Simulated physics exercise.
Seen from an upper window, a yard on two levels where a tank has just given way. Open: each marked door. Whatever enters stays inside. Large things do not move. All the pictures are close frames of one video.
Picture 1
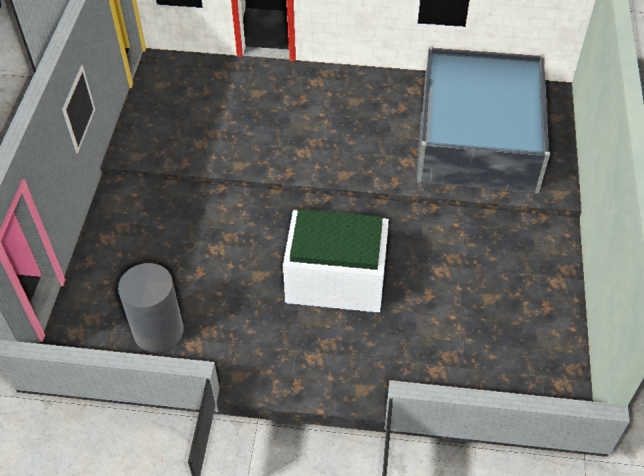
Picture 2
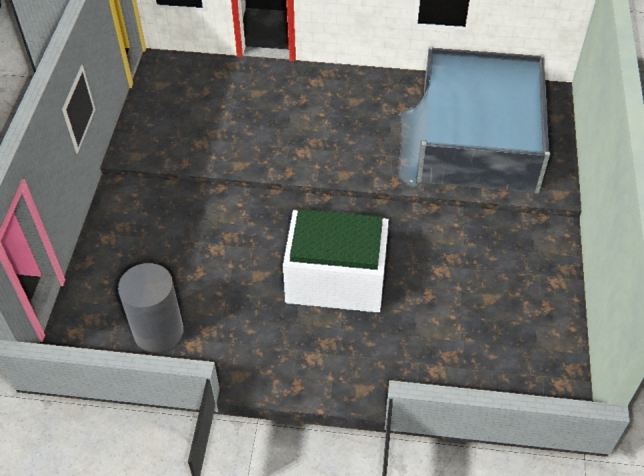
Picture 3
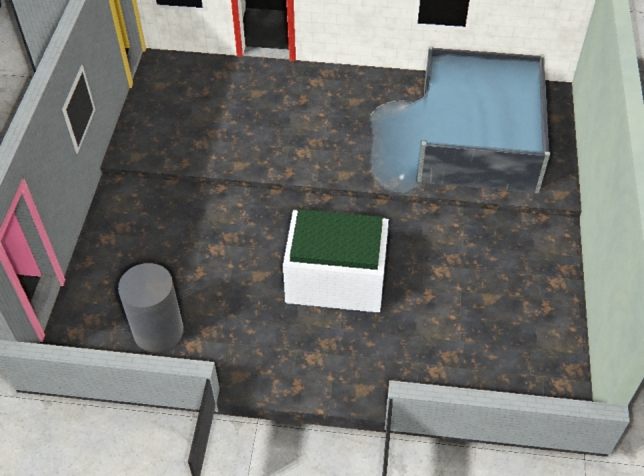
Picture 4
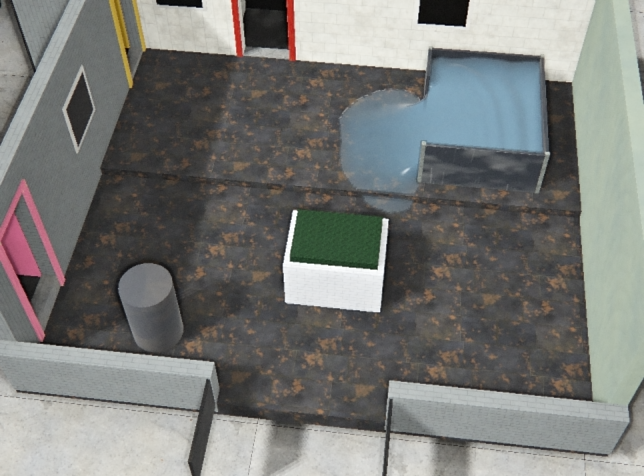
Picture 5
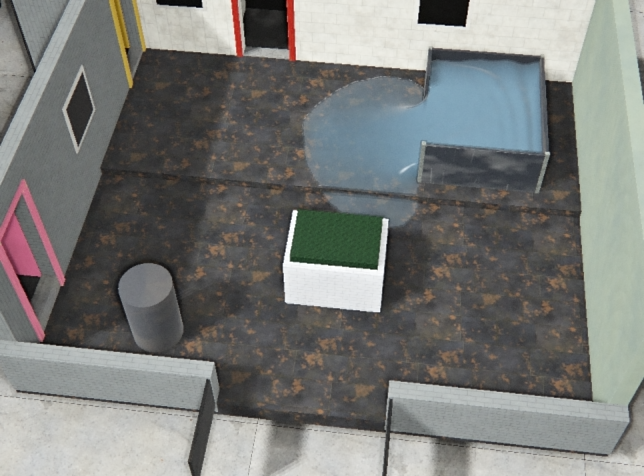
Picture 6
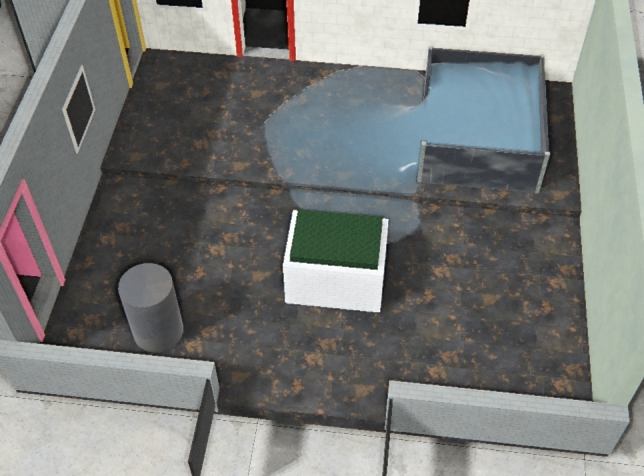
Water poured out through the left side of a glassy open tank at the back right of a walled yard, spreading left across the dark floor and forward toward a white, green-topped block.
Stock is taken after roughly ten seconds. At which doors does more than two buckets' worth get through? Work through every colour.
In order: Yellow door: Overshoots; pink door: Does not overshoot; red door: Overshoots.
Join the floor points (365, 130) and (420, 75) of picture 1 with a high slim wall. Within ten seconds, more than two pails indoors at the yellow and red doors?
The yellow door falls short, and the red door falls short.
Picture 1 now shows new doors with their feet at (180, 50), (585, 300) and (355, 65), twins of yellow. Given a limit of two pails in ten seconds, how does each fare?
Going door by door: The first runs past the limit, the second remains below the limit, the third remains below the limit.
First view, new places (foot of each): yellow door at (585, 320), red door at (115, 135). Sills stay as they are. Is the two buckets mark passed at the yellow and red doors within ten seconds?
I reckon the yellow door admits less while the red door admits more.
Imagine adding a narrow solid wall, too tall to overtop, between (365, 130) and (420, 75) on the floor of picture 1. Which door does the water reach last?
Answer: The door marked red.
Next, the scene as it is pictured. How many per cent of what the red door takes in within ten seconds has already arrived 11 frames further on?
Around 10 percent.
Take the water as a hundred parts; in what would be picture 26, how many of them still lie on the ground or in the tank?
I'd estimate close to 94 per cent.
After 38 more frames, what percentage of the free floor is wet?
Around 75 percent.
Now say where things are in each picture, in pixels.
Still water in the open tank at (485, 102), in the first picture.
Water pours out at (425, 133) and has run to (415, 184), in the second picture.
The front is at (388, 107), out from the gap at (425, 135), in the third picture.
Water pours out at (425, 137) and has run to (350, 111), in the fourth picture.
The front is at (308, 121), out from the gap at (425, 137), in the fifth picture.
Water pours out at (425, 137) and has run to (270, 123), in the sixth picture.
A moment on, water covers 40 % of the floor; the yellow door not reached, the pink door not reached, the red door wet at the sill, nothing in.
Next, water covers 50 % of the floor; the yellow door under two buckets in, the pink door not reached, the red door under two buckets in.
Then, water covers 60 % of the floor; the yellow door far over two buckets in, the pink door wet at the sill, nothing in, the red door over two buckets in.
Later, water covers 75 % of the floor; the yellow door far over two buckets in, the pink door wet at the sill, nothing in, the red door over two buckets in.
In the end, water covers 90 % of the floor; the yellow door far over two buckets in, the pink door wet at the sill, nothing in, the red door far over two buckets in.
